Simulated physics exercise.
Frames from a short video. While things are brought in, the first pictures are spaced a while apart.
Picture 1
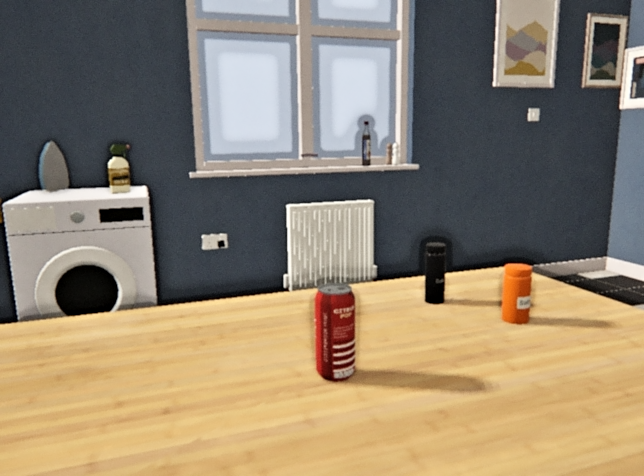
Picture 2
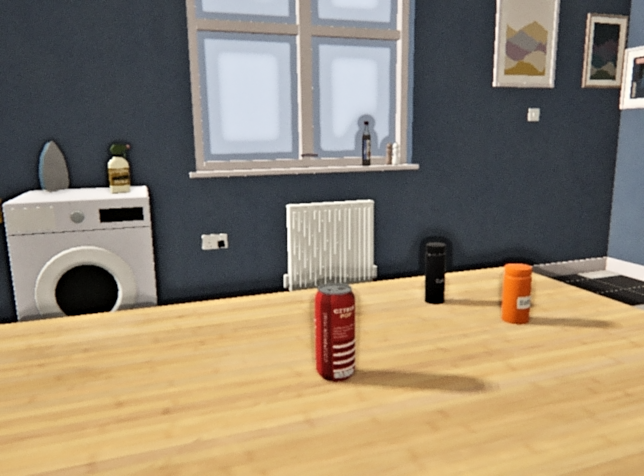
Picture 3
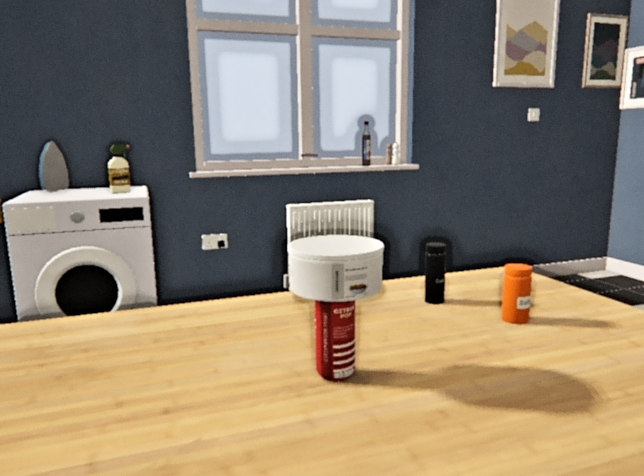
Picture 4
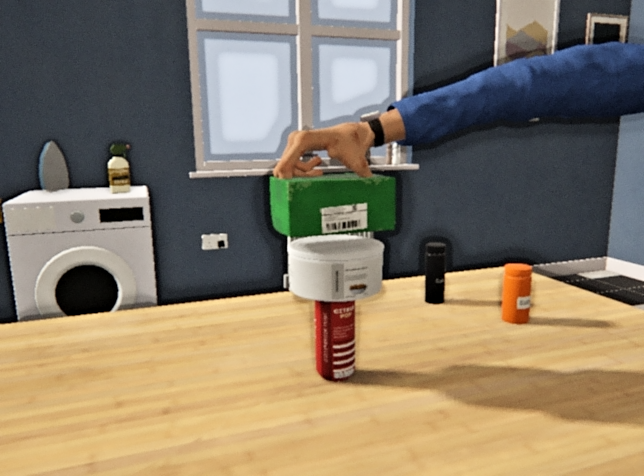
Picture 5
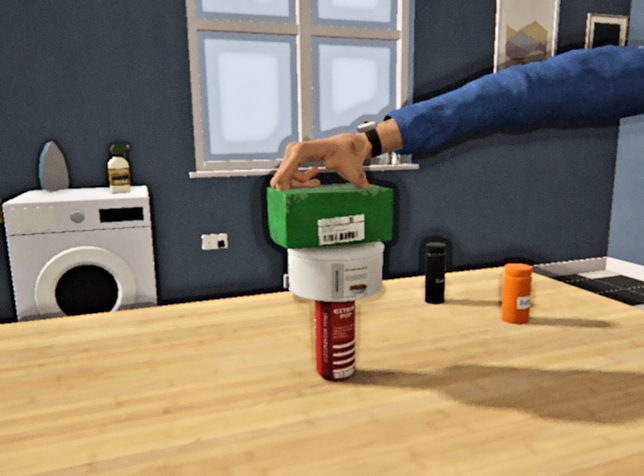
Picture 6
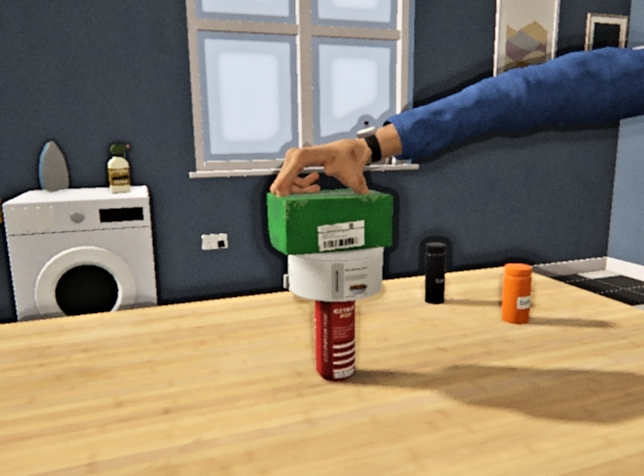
On a wooden table near a black shaker and an orange container, a white round tub appeared atop a red can, then a hand lowered a green box onto the tub and kept holding it.
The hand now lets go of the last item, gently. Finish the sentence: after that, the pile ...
The pile stays as it was.
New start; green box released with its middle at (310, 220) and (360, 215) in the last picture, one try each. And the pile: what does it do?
It survives the first time and survives the second time.
Then, 0.70 s after the last picture, things are still on the move.
Then, 1.60 s after the last picture, nothing has stirred.
Then, 2.50 s after the last picture, green box resting near (328, 220).
At rest, all 5 in place. Seen from the same camera at the end, green box near (328, 220). The pile stays up.
